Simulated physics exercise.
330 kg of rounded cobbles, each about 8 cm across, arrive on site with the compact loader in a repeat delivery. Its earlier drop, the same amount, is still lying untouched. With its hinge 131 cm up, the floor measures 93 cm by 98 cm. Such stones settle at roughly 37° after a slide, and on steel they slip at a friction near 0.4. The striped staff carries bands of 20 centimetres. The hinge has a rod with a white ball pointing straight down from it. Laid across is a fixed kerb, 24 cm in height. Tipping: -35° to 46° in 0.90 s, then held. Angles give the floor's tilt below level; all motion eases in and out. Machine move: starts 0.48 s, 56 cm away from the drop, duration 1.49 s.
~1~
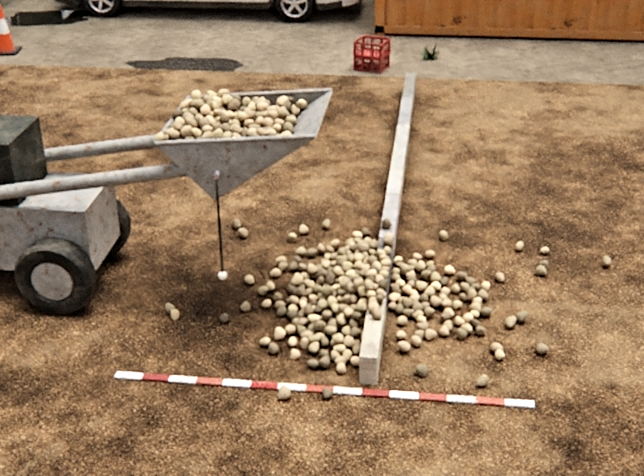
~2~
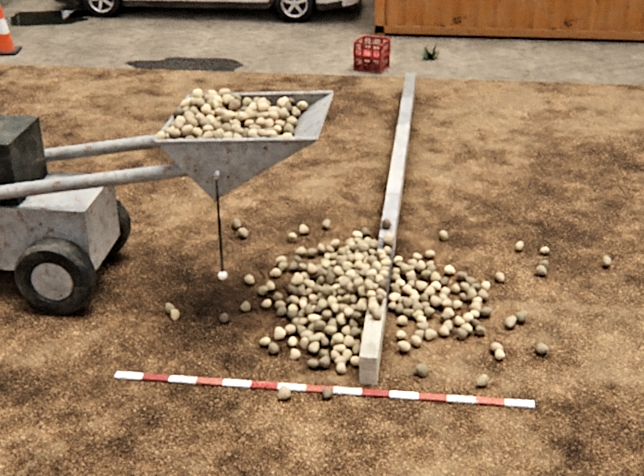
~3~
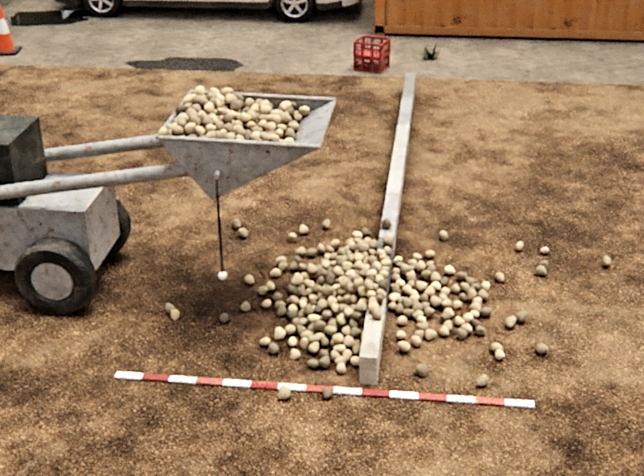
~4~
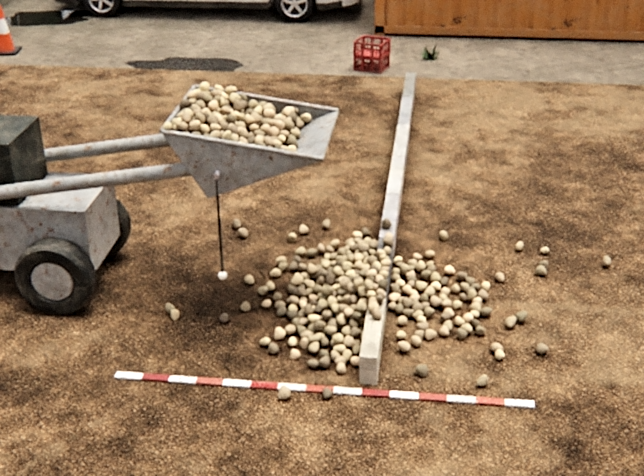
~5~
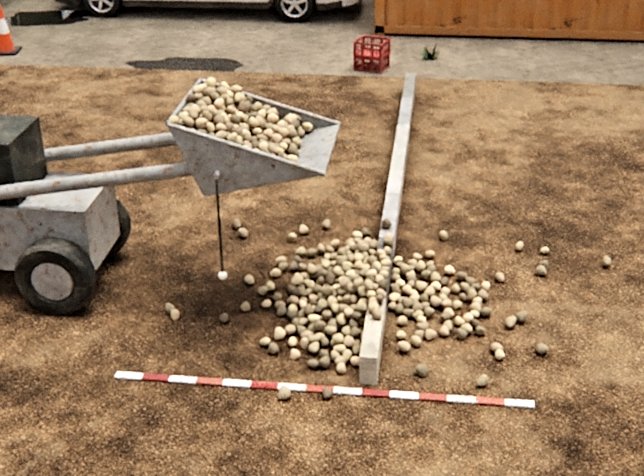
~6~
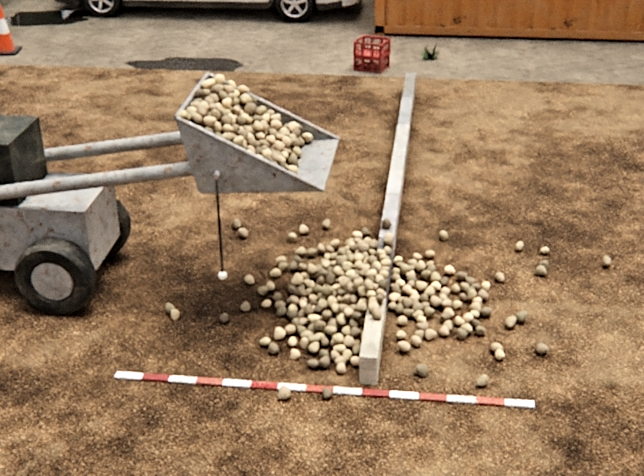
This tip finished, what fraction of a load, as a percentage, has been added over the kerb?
About 0 per cent of a load.
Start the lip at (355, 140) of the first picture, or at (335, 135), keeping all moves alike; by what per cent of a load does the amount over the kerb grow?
Near 10 per cent from the first place, 0 from the second.
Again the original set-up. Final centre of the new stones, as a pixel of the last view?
I'd say close to (301, 284).
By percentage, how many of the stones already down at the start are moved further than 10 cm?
I'd say roughly 5 per cent of them.
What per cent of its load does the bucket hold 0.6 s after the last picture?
Around 45 per cent of the load is still inside.
Then, 0.3 s after the last picture the floor is at 34°; in per cent of one load, 100 in the bucket, 80 on this side of the kerb, 22 over the kerb; the foremost stones are at (542, 283).
Then, 0.6 s after the last picture the floor is at 46°; in per cent of one load, 47 in the bucket, 133 on this side of the kerb, 22 over the kerb; the foremost stones are at (542, 283).
Then, 2.0 s after the last picture the floor is at 46°; in per cent of one load, 0 in the bucket, 180 on this side of the kerb, 22 over the kerb; the foremost stones are at (542, 283).
Then, 4.6 s after the last picture the floor is at 46°; in per cent of one load, 0 in the bucket, 180 on this side of the kerb, 22 over the kerb; the foremost stones are at (542, 283). Net gain over the kerb, 0.
